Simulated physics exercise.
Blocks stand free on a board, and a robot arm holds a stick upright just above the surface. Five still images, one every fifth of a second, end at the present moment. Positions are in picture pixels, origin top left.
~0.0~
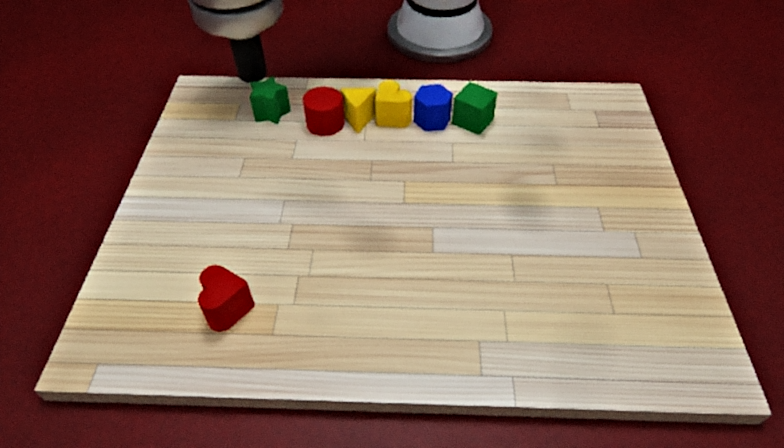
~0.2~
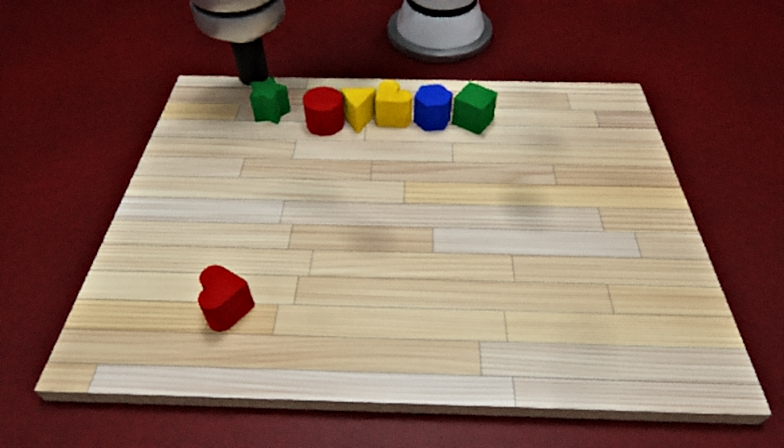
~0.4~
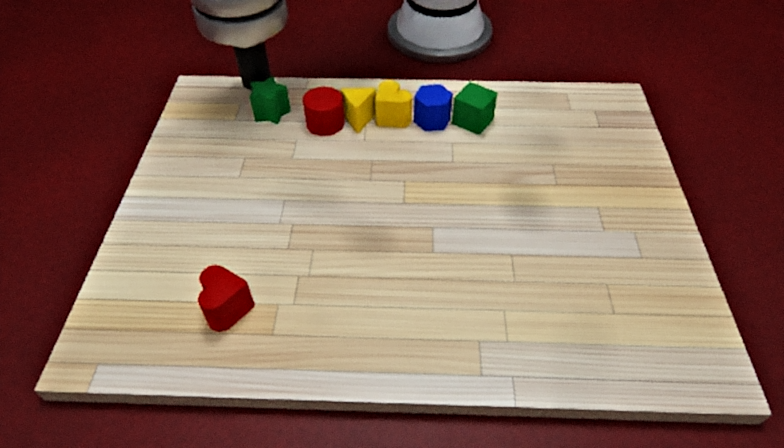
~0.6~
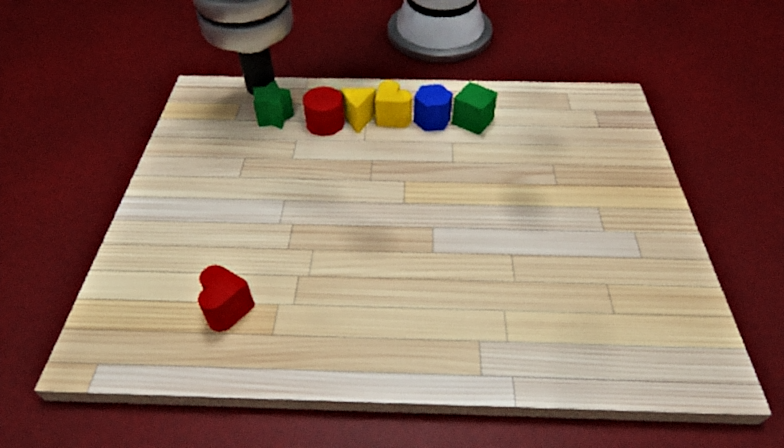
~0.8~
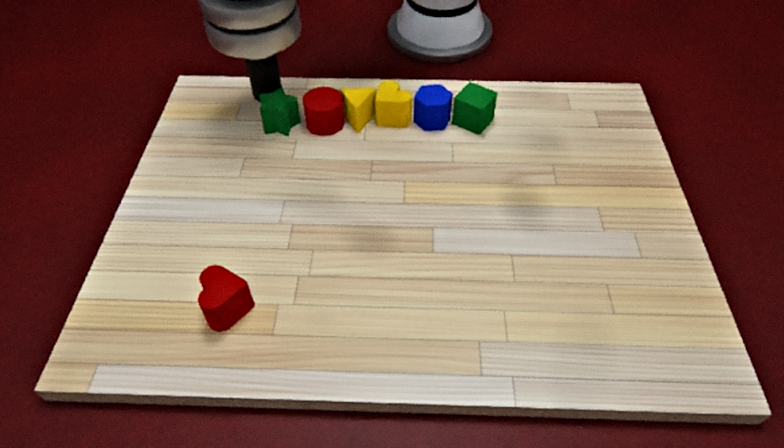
Robot arm's dark stick nudging a green star block slightly right toward a row of coloured blocks, red heart staying still.
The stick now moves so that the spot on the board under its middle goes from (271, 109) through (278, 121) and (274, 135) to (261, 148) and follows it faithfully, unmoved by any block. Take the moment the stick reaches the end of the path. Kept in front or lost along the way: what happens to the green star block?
Answer: Slipped away.
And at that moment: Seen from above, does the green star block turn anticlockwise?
Yes, that is how it ends up.
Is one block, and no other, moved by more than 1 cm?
Yes, that is what happens.
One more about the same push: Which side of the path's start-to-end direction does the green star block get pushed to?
It shifts to the left.
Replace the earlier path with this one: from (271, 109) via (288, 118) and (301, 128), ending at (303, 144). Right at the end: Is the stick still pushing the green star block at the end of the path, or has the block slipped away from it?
When the path is over, you would find the green star block still in front of the stick.
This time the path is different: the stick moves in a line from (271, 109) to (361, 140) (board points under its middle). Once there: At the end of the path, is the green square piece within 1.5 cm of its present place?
Final answer: Yes.
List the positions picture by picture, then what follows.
In the first picture, stick tip at (253, 75); block tops, green star block at (266, 88); red cylinder at (322, 98).
In the second picture, stick at (255, 79); blocks unchanged.
In the third picture, stick at (257, 83); blocks unchanged.
In the fourth picture, stick at (262, 89); green star block at (269, 92).
In the fifth picture, stick at (268, 95); green star block at (276, 99); red cylinder at (322, 98).
The first path, step by step. Halfway along, stick at (276, 114); green star block at (286, 119).
At the end, stick at (257, 134); green star block at (282, 129), turned 40° anticlockwise; red cylinder in place.
